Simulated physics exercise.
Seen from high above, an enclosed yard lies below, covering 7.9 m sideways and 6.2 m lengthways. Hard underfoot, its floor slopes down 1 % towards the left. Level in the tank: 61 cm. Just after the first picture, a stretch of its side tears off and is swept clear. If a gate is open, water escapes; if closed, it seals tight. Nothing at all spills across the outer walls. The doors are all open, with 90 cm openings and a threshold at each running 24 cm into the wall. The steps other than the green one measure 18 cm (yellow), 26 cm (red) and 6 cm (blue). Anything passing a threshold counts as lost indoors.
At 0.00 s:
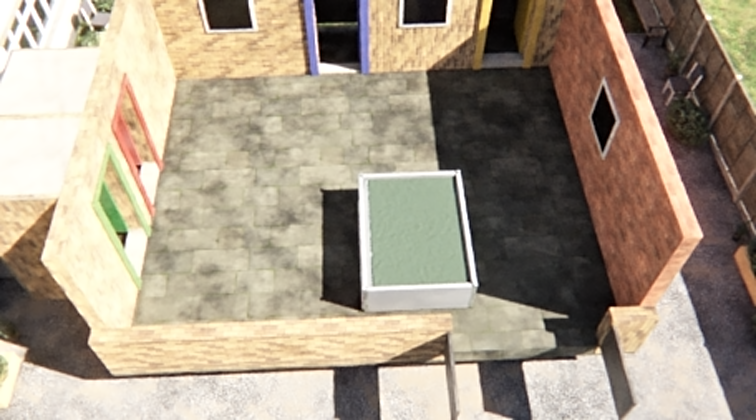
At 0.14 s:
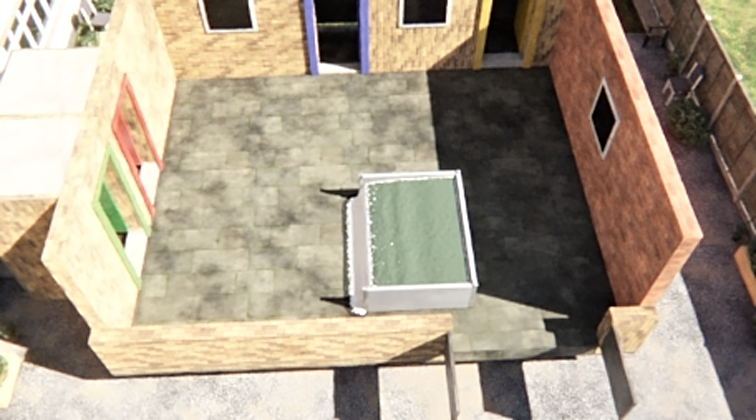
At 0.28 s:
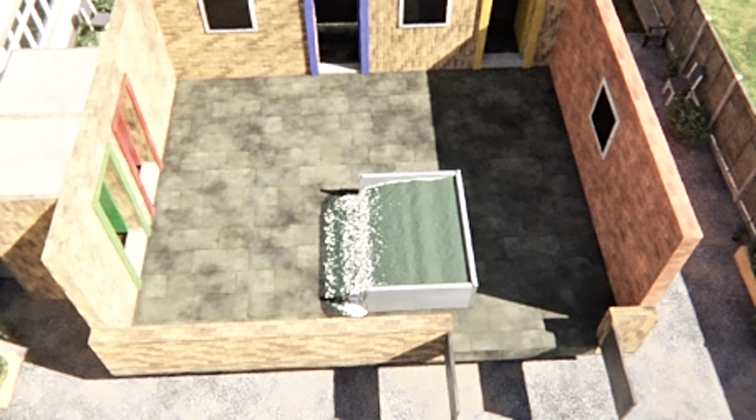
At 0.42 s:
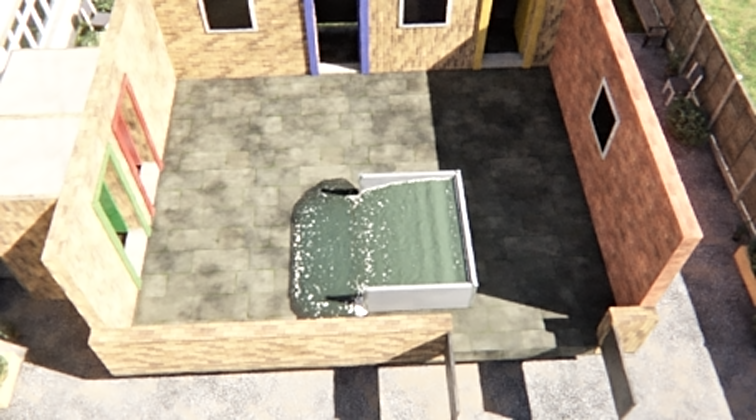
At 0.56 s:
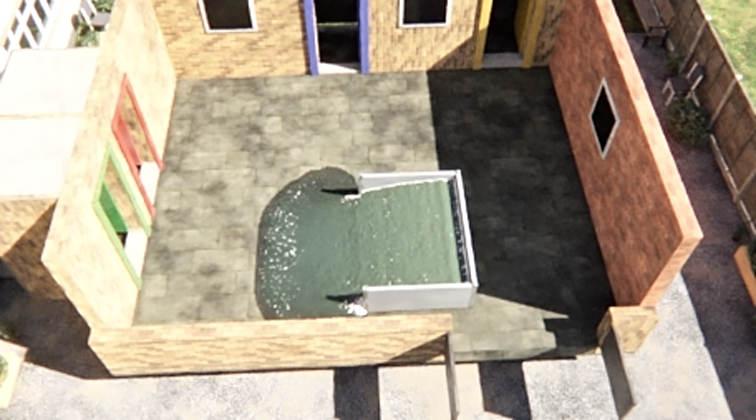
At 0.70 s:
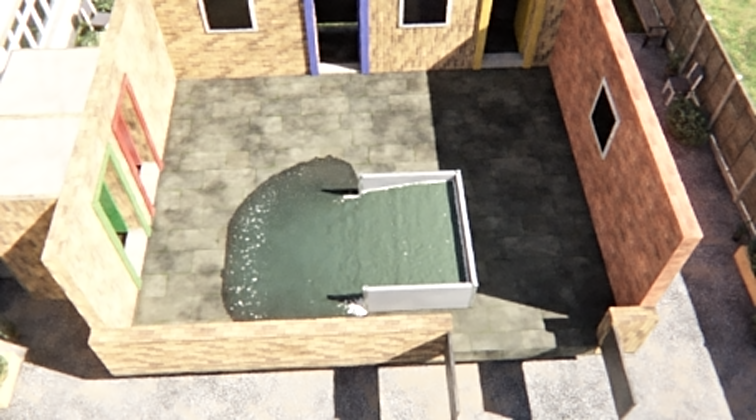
In a walled yard, a tank's left side opens and green water spreads leftward across the paving.
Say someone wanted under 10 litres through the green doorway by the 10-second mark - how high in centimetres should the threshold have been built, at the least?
They should have built it at least 28 cm high.
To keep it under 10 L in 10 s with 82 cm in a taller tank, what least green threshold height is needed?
Roughly 39 cm high.
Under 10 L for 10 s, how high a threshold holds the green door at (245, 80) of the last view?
Roughly 14.0 cm, give or take.
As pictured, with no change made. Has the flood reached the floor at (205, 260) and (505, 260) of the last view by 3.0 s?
Taking them in turn, they come out submerged and spared.
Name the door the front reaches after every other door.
Last in order comes the yellow door.
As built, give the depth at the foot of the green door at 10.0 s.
It stands about 6.5 centimetres deep.
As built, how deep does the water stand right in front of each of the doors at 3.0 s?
Depth (cm): Yellow 0 / green 27 / red 19 / blue 0.
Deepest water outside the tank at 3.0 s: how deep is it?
Max depth: Around 30 cm.
After 1.4 s water covers 30 % of the floor, deepest (34 cm) near (141, 274); 34 cm at the green door, 0 litres in over its 26 cm threshold.
After 3.0 s water covers 40 % of the floor, deepest (30 cm) near (127, 352); 27 cm at the green door, 21 litres in over its 26 cm threshold.
After 10.0 s water covers 85 % of the floor, deepest (10 cm) near (151, 222); 6 cm at the green door, 23 litres in over its 26 cm threshold.
At the green door as built, the water arrived by 1.1 s and peaked near 34 cm at 1.8 s.
Run again over the same 10 s with other heights there, 23 litres in over 26 cm, 0 litres over 35 cm. The limit of 10 litres is kept from about 28 cm up.
